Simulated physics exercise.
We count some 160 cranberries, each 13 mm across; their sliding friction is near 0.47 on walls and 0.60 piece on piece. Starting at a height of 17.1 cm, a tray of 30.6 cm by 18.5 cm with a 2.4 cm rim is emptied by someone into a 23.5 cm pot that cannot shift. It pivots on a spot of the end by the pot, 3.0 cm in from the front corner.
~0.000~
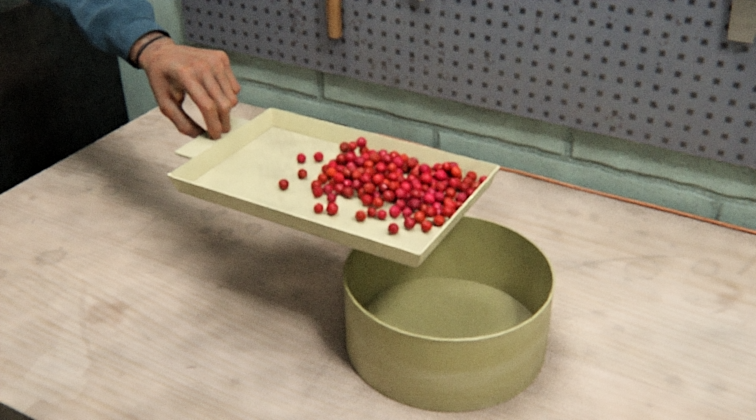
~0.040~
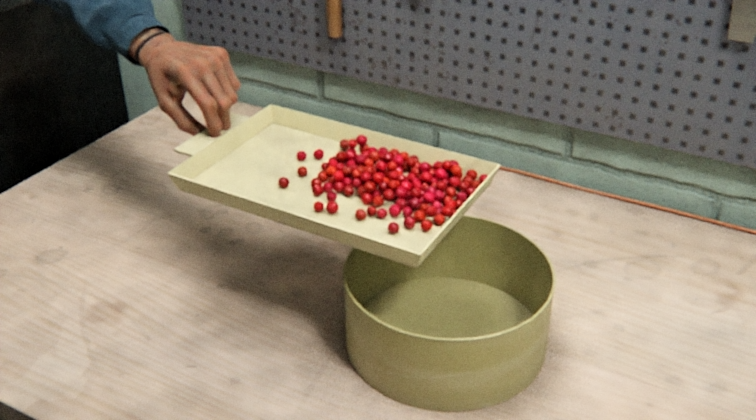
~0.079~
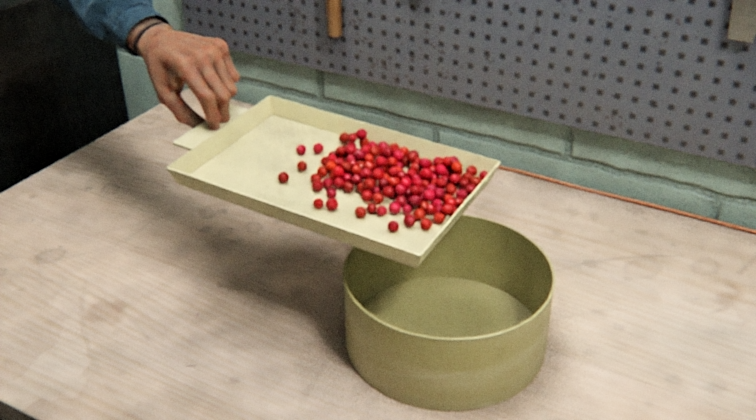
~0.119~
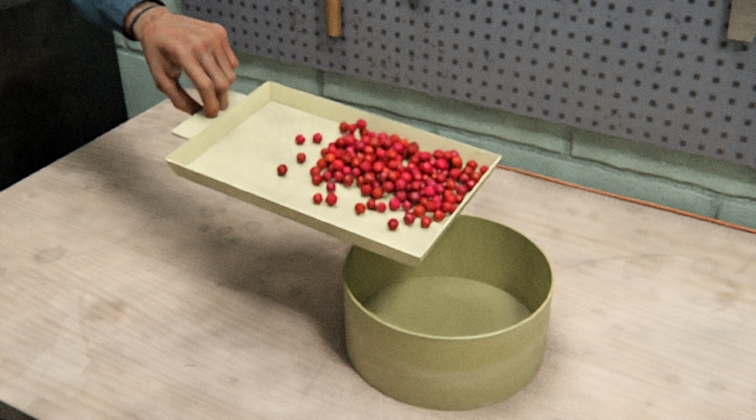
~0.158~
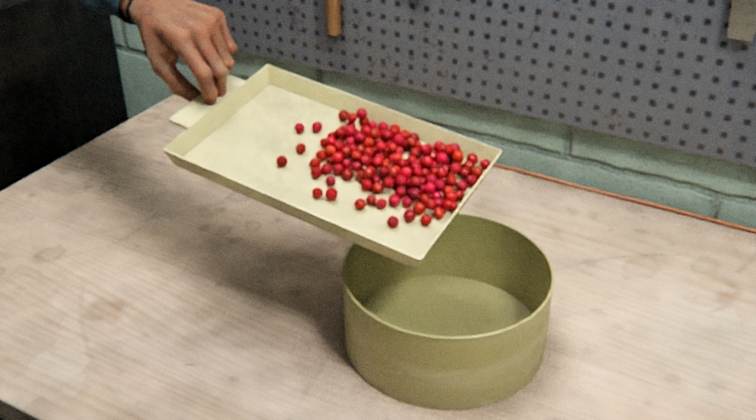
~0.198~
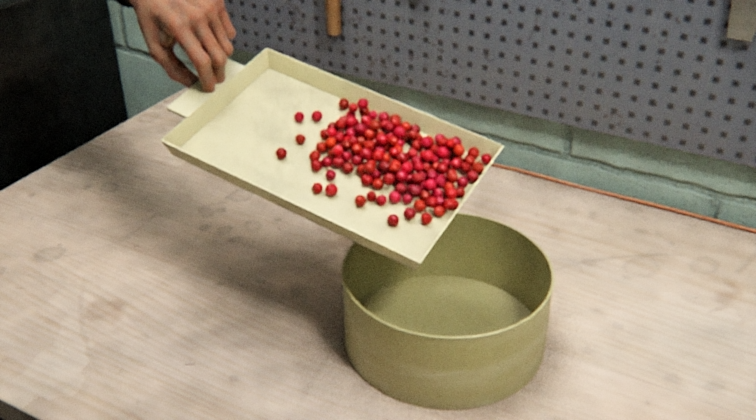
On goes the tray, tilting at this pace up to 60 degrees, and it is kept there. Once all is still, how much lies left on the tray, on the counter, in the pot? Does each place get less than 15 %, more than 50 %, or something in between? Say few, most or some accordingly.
Tray: Most. Counter: Some. Pot: Few.
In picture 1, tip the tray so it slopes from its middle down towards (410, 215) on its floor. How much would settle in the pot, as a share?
Around 20 percent of them.
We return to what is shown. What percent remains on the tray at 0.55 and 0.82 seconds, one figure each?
In order, near 100 and near 75.
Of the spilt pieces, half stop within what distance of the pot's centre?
That comes to near 22 cm.
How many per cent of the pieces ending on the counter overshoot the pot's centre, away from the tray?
Near 90 in a hundred.
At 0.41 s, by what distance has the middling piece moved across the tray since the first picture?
Roughly 2 cm.
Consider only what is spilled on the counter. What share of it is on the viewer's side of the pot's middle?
100 %.
After 0.41 s, tilt 38 degrees; the tray holds 100 %, the pot 0 %.
After 0.55 s, tilt 53 degrees; the tray holds 100 %, the pot 0 %.
Then, at 0.82 s, tilt 60 degrees; the tray holds 75 %, the pot 0 %.
By 1.8 s all is still; tray 65 %, counter 30 %, pot 5 %.
